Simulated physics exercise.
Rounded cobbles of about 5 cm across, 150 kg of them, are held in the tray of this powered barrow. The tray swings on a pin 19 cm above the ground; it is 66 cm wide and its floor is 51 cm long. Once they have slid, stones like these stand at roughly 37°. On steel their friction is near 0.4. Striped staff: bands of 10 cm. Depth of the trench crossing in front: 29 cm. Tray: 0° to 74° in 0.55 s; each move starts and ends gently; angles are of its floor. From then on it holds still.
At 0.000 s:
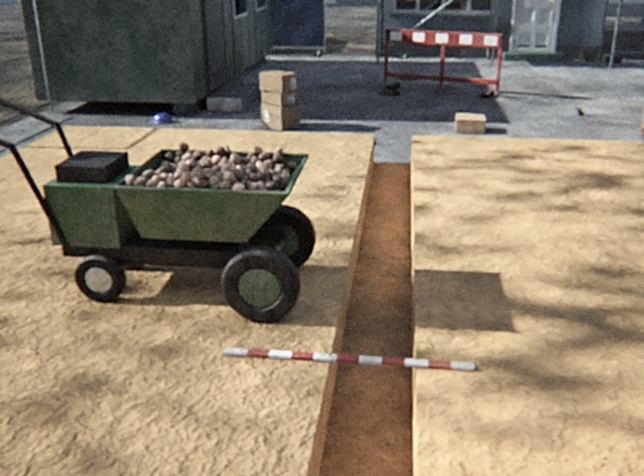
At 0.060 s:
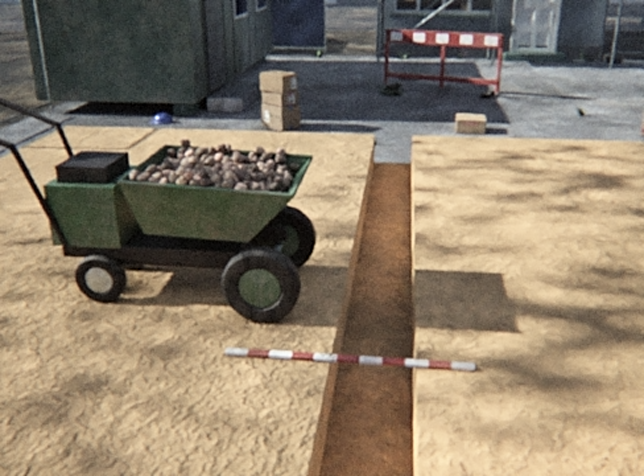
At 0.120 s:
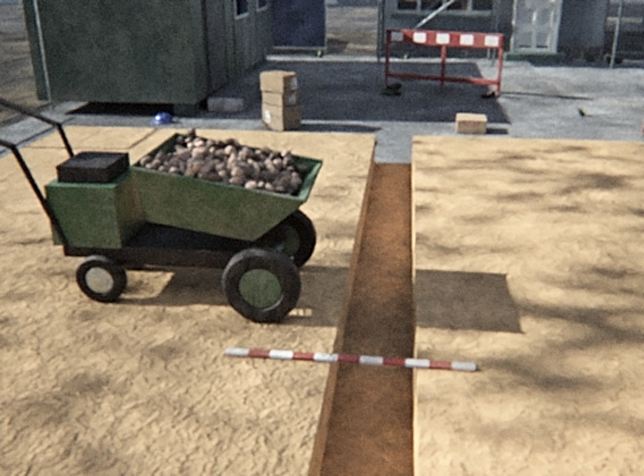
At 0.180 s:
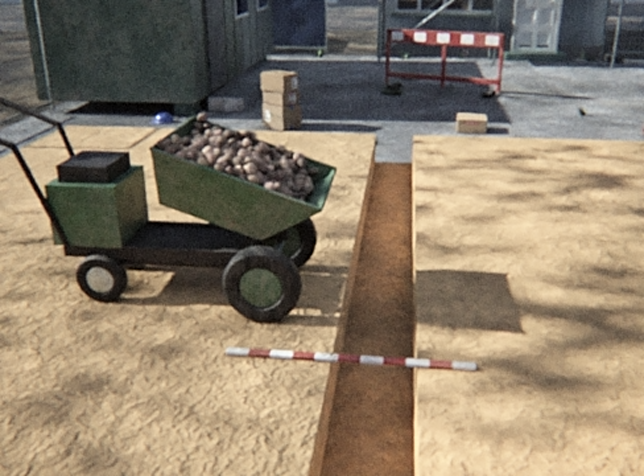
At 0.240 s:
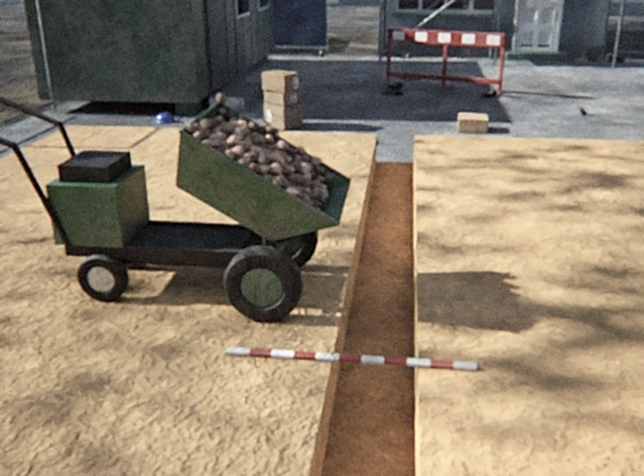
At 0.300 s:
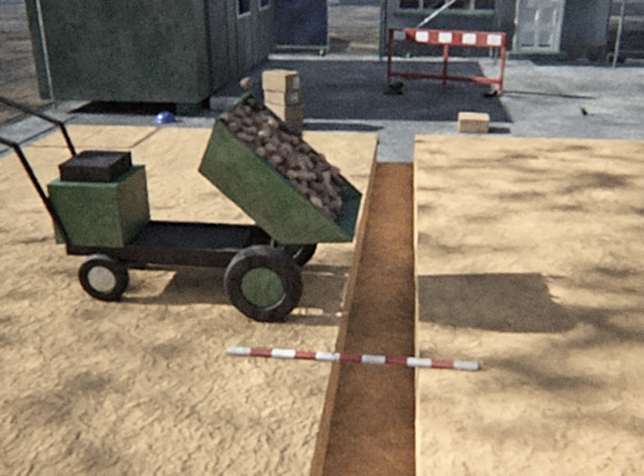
On a sunlit yard of rough, pale sand-coloured ground, seen from slightly above by a still camera, dark sheds and a red-and-white barrier stand behind. A green powered barrow with black wheels, loaded with rounded cobbles, stands left of a narrow brown trench crossed by a striped staff. The tray tilts gently, then steadily steeper, its left end rising and its right lip lowering, while the stones shift rightward.
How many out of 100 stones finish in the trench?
About 44 of them.
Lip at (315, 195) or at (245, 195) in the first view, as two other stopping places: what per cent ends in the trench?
Roughly 20 percent for the first, and 80 percent for the second.
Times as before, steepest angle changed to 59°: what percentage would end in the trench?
Roughly 45% would end there.
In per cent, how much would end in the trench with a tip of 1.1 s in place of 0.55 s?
Something close to 65 per cent.
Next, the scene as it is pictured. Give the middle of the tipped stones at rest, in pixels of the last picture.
Roughly at (441, 297).
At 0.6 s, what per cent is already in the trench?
By that point it's something like 25 in a hundred.
After 0.4 s the floor is at 62°; 100 % in the tray; the foremost stones are at (364, 229).
After 0.6 s the floor is at 74°; 54 % in the tray, 25 % in the trench, 21 % past the trench; the foremost stones are at (448, 276).
After 1.0 s the floor is at 74°; 4 % in the tray, 38 % in the trench, 57 % past the trench; the foremost stones are at (643, 299).
After 3.0 s the floor is at 74°; 0 % in the tray, 44 % in the trench, 56 % past the trench; the foremost stones are past the picture's edge.
